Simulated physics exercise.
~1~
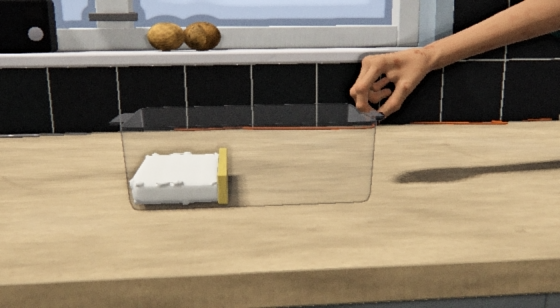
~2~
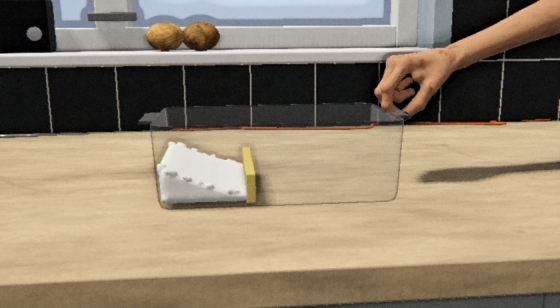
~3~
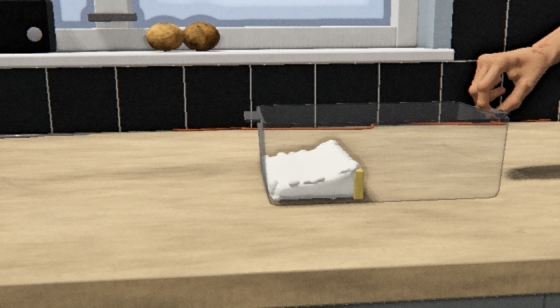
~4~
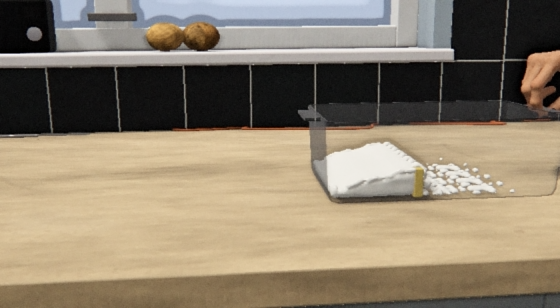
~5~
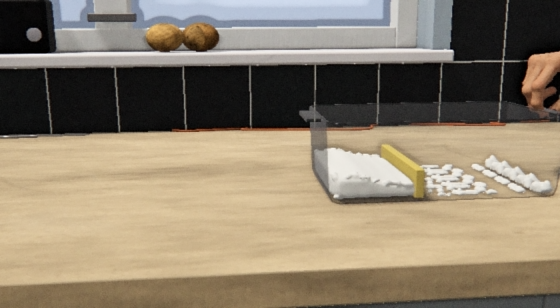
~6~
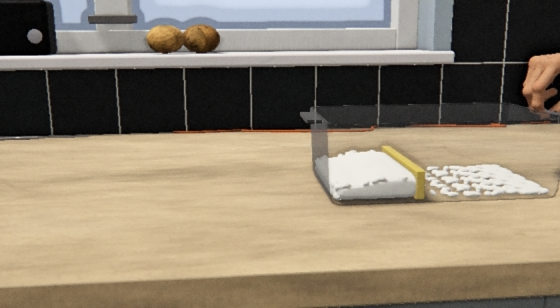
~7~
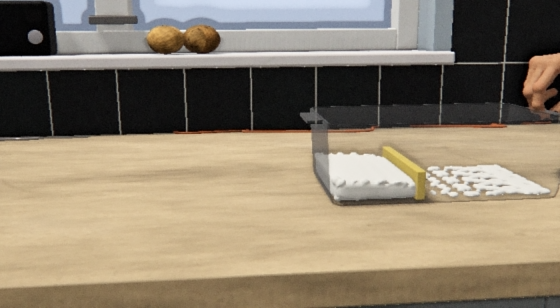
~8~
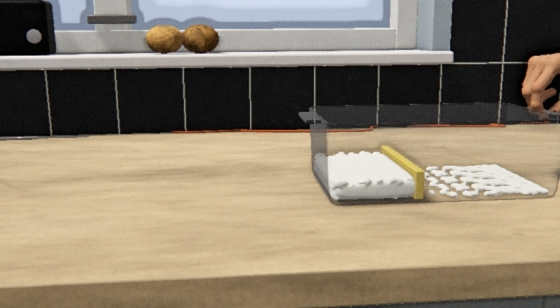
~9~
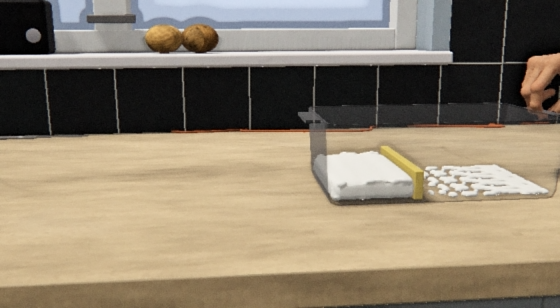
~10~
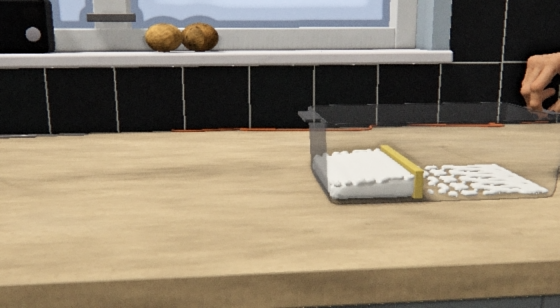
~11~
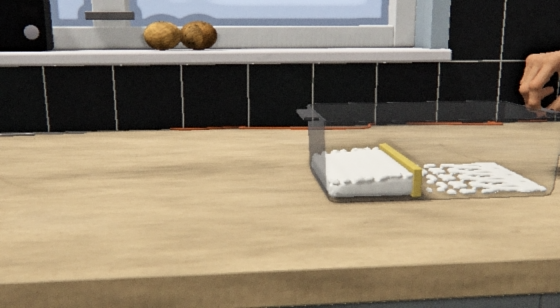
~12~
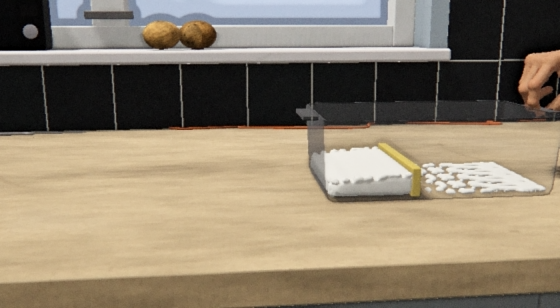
The clip shows a hand pulling a clear oblong tub of white liquid to the right along a wooden counter; the liquid sloshes past a yellow divider, and the tub stops with most still on the left and a thin, patchy layer on the right.
